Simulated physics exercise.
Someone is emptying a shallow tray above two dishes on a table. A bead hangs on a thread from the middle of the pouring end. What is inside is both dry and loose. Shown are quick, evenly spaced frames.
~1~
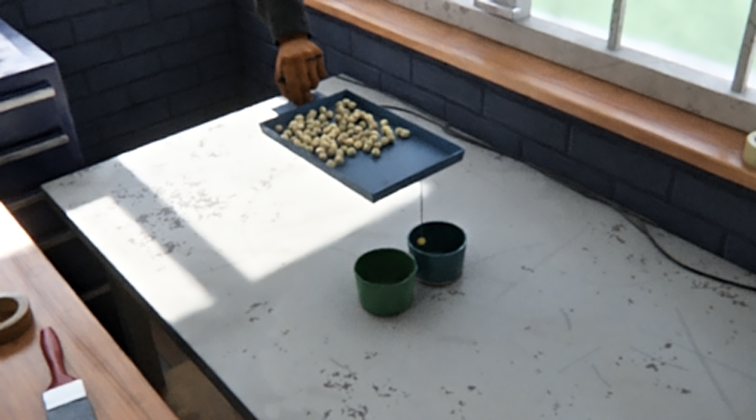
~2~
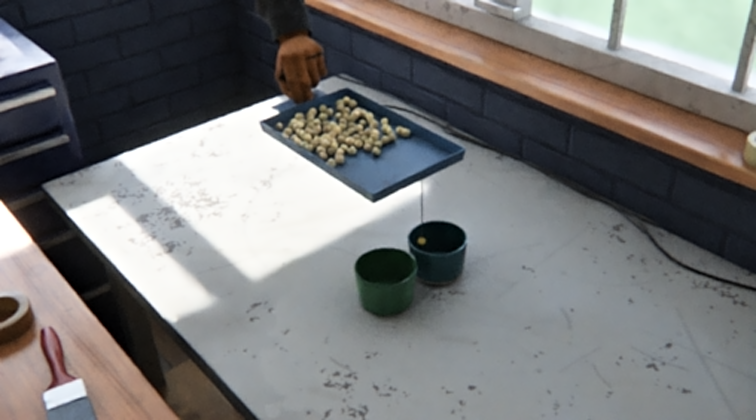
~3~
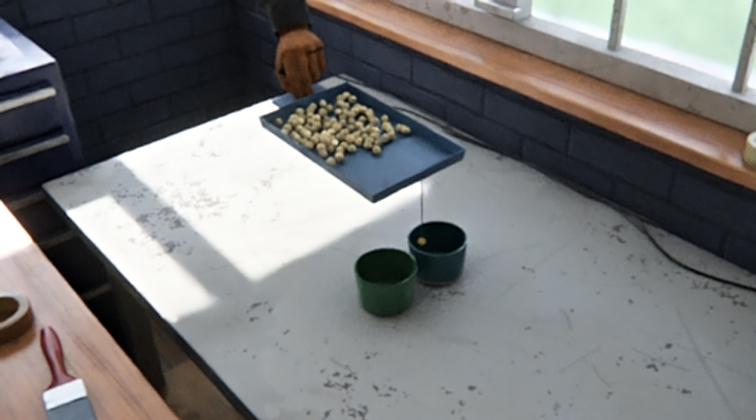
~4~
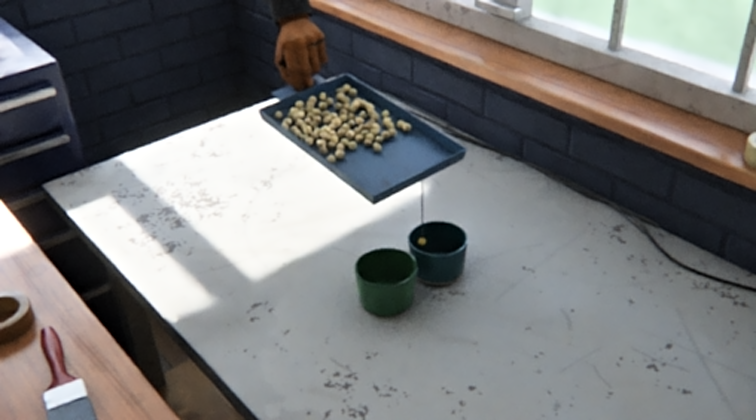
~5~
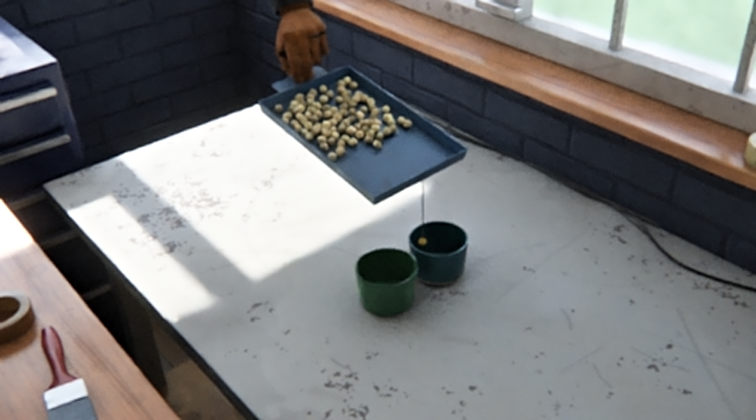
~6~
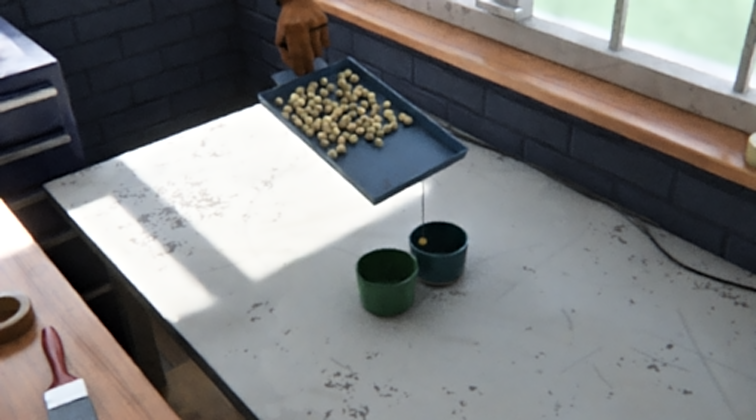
In the video, a brown-gloved hand slowly raises the back of a blue tray of small round nuts above a green dish and a dark blue dish, while a bead on a thread hangs nearly still.
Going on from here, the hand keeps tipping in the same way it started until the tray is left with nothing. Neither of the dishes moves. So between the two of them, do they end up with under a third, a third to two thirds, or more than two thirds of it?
The catch stays below a third.
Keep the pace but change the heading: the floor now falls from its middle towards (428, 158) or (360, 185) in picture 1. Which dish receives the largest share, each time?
So, first the one on the right side, and second the one on the left side.
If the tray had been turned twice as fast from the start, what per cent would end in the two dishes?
I'd expect near 10 per cent.
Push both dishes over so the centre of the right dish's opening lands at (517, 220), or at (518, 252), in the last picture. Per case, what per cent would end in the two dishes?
10 %, 10 %.
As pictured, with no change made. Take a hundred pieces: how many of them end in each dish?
Per cent held at the end: Left dish 20, right dish 0.
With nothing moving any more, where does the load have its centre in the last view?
The centre settles at about (431, 320).
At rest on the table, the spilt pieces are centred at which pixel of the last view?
Near (445, 320).
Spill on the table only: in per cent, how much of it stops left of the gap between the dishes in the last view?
20 per cent or thereabouts.
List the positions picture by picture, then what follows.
The first frame shows corners of the pouring end at (373, 192) and (463, 149), level; middle of the load at (336, 132), macadamia nuts; left dish at (406, 294); right dish at (458, 264); bead on its thread at (422, 241).
The second frame shows corners of the pouring end at (373, 192) and (463, 148), level; middle of the load at (337, 131).
The third frame shows corners of the pouring end at (373, 193) and (463, 149), tipped barely, lowest at the left corner; middle of the load at (337, 128).
The fourth frame shows corners of the pouring end at (374, 194) and (464, 148), tipped a little, lowest at the left corner; middle of the load at (337, 123).
The fifth frame shows corners of the pouring end at (375, 195) and (465, 148), tipped a little, lowest at the left corner; middle of the load at (337, 118).
The sixth frame shows corners of the pouring end at (375, 196) and (466, 148), tipped a little, lowest at the left corner; middle of the load at (338, 113); left dish at (407, 294); right dish at (459, 264).
Soon, tray tipped steeply; nearly all on the tray; a stray few in the air.
A while on, tray tipped right over; nearly all on the tray; a small part outside both.
Towards the end, tray tipped past a quarter turn; about a quarter in the left dish; most outside both.
Finally, tray tipped past a quarter turn; about a quarter in the left dish; none in the right dish; most outside both.
